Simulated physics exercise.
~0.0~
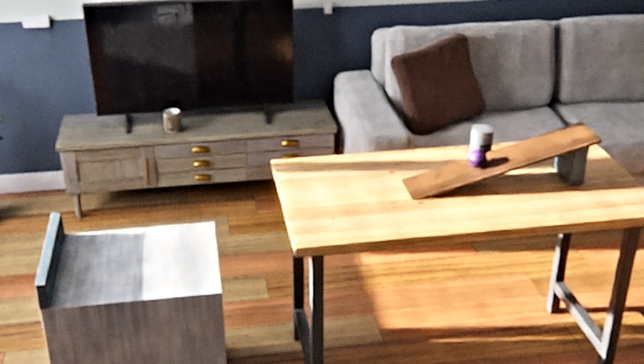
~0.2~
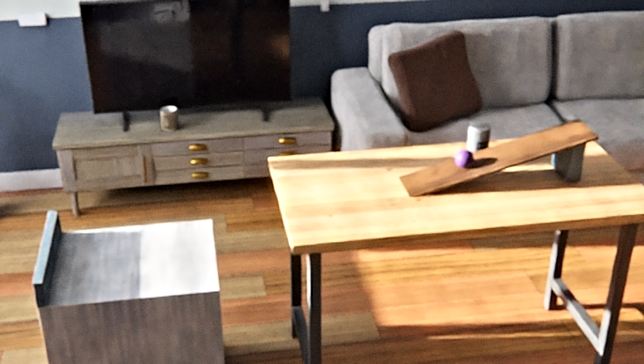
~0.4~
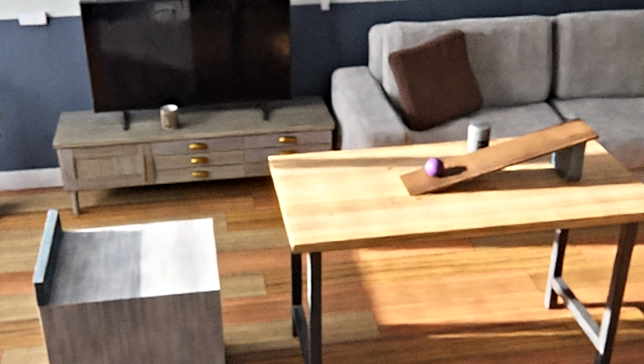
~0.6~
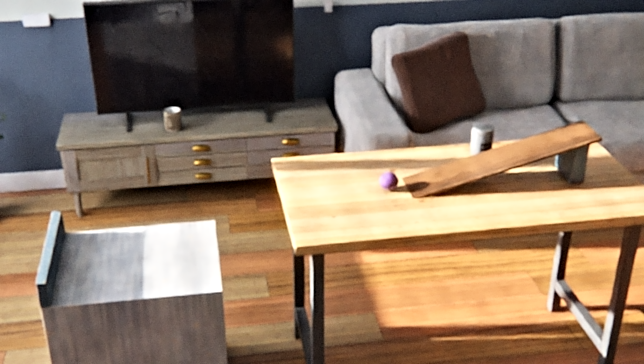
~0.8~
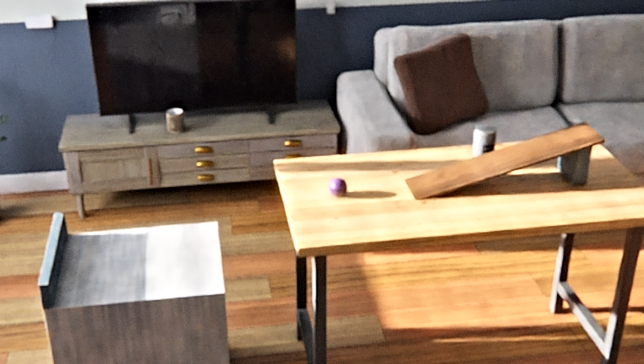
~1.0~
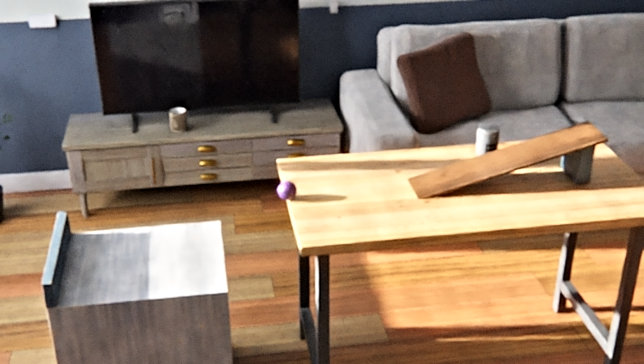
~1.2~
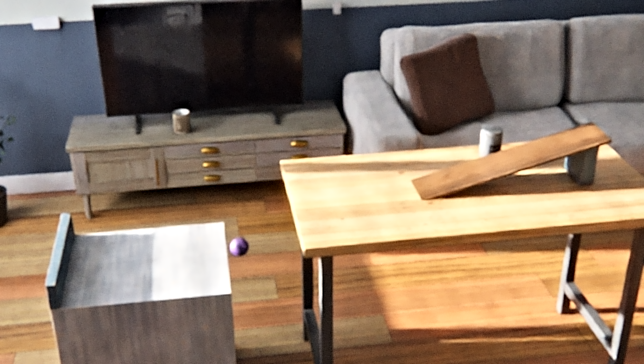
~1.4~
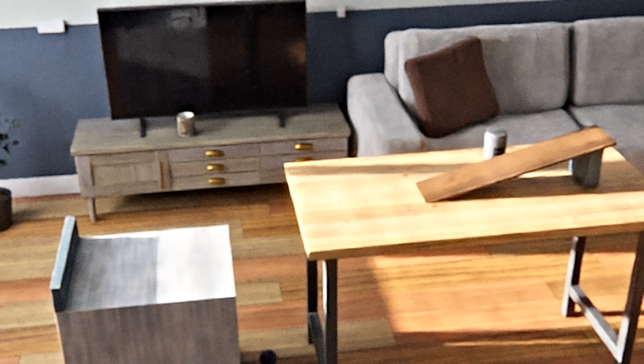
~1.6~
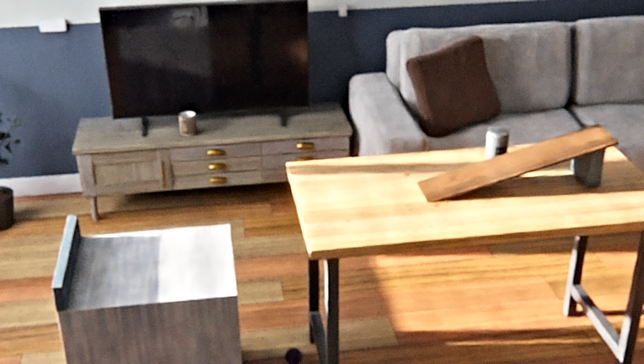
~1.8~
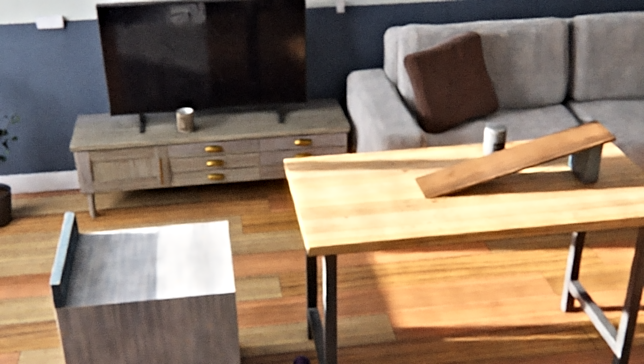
A small purple ball rolled left down a wooden ramp and across a table, then dropped off the edge beside a lower grey cabinet, falling into the gap and ending up near the floor, while a grey jar stayed put behind the ramp.
